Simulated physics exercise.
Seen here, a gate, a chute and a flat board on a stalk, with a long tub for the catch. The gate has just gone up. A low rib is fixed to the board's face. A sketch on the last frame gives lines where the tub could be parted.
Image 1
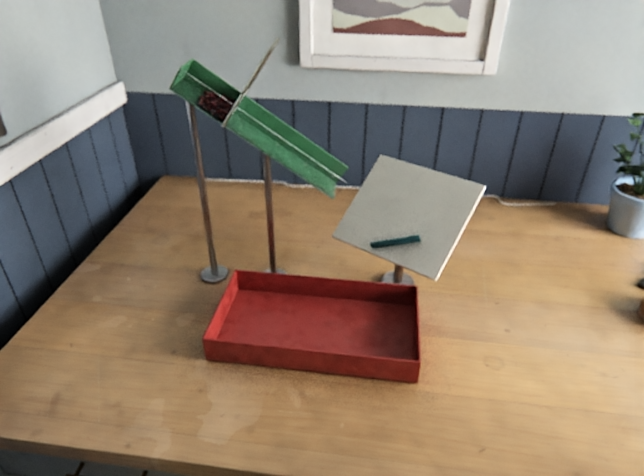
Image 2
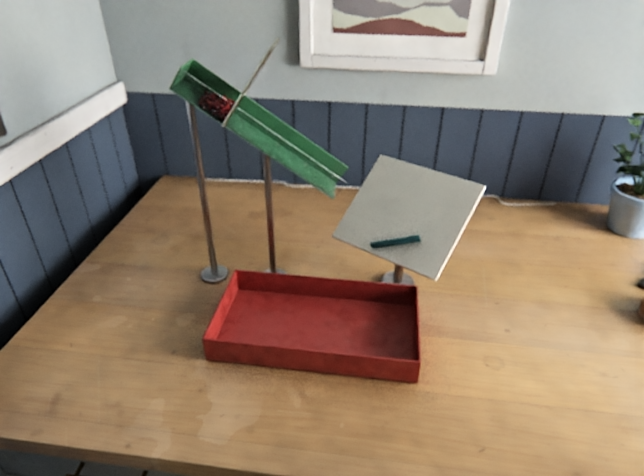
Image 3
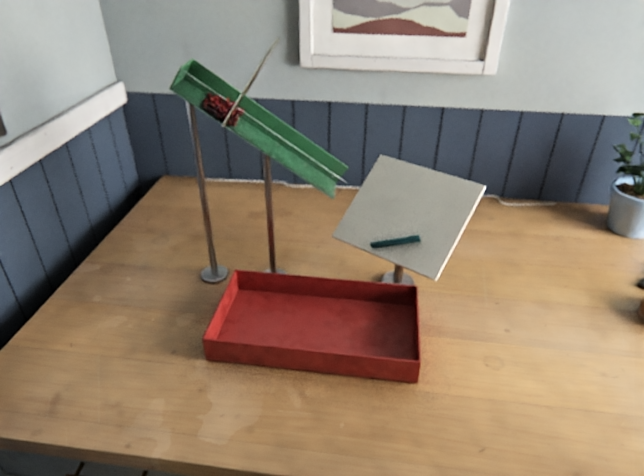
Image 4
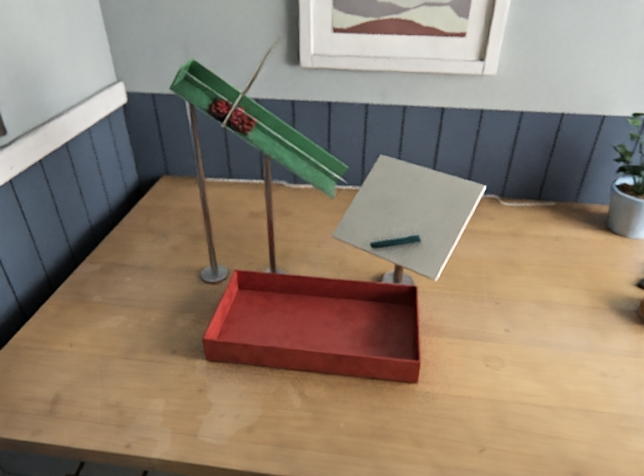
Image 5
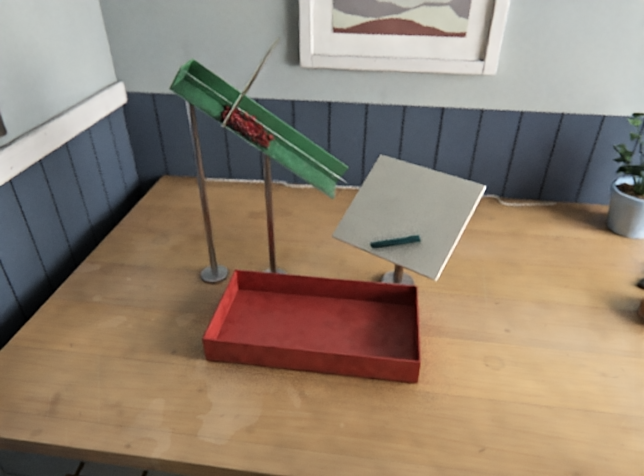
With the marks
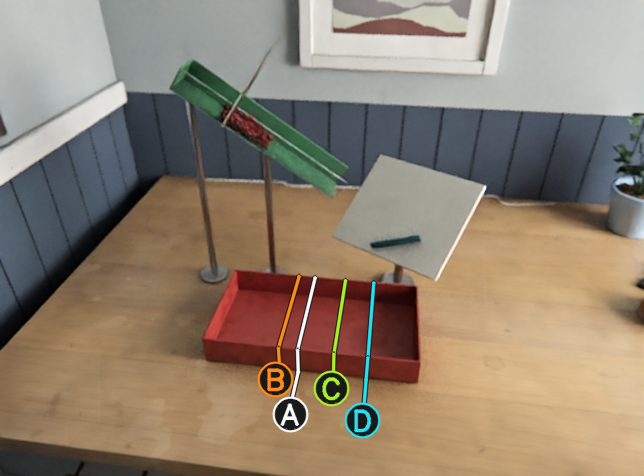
A green chute on thin metal stands slopes down to the right above a pale wooden table, seen from slightly above in a room with blue-grey panelling. A long, empty red tub sits in front, and a tilted pale board with a dark teal strip stands on a stalk at right. Small dark-red beans slide a short way down the chute, spreading out, while the camera stays still.
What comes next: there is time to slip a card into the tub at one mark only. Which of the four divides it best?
I would pick line C.
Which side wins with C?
The right side.
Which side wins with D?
Left.
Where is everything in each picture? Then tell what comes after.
The first picture shows load behind the gate near (220, 105), kidney beans; lip of the chute near (335, 191), sloping gently.
The second picture shows middle of the board near (406, 212), tilted fairly steeply; middle of its low edge near (380, 257); of its high edge near (430, 169).
The third picture shows front corners of the tub near (203, 339) and (420, 362), empty; front of the load near (234, 124).
The fourth picture shows middle of the load near (232, 115); its front near (252, 125), close to a quarter of the way to the lip; rib from (419, 236) to (370, 243).
The fifth picture shows middle of the load near (245, 124); its front near (272, 137), close to a third of the way to the lip.
On the marked copy, line A crosses the front rim at (297, 349); line B crosses the front rim at (278, 347); line C crosses the front rim at (334, 353); line D crosses the front rim at (367, 356).
For line A, of what is caught, none at all on the left of the divider, the whole lot on the right.
For line B, of what is caught, none at all on the left of the divider, the whole lot on the right.
For line C, of what is caught, close to a third on the left of the divider, close to two thirds on the right.
For line D, of what is caught, all but a few on the left of the divider, only a few on the right.
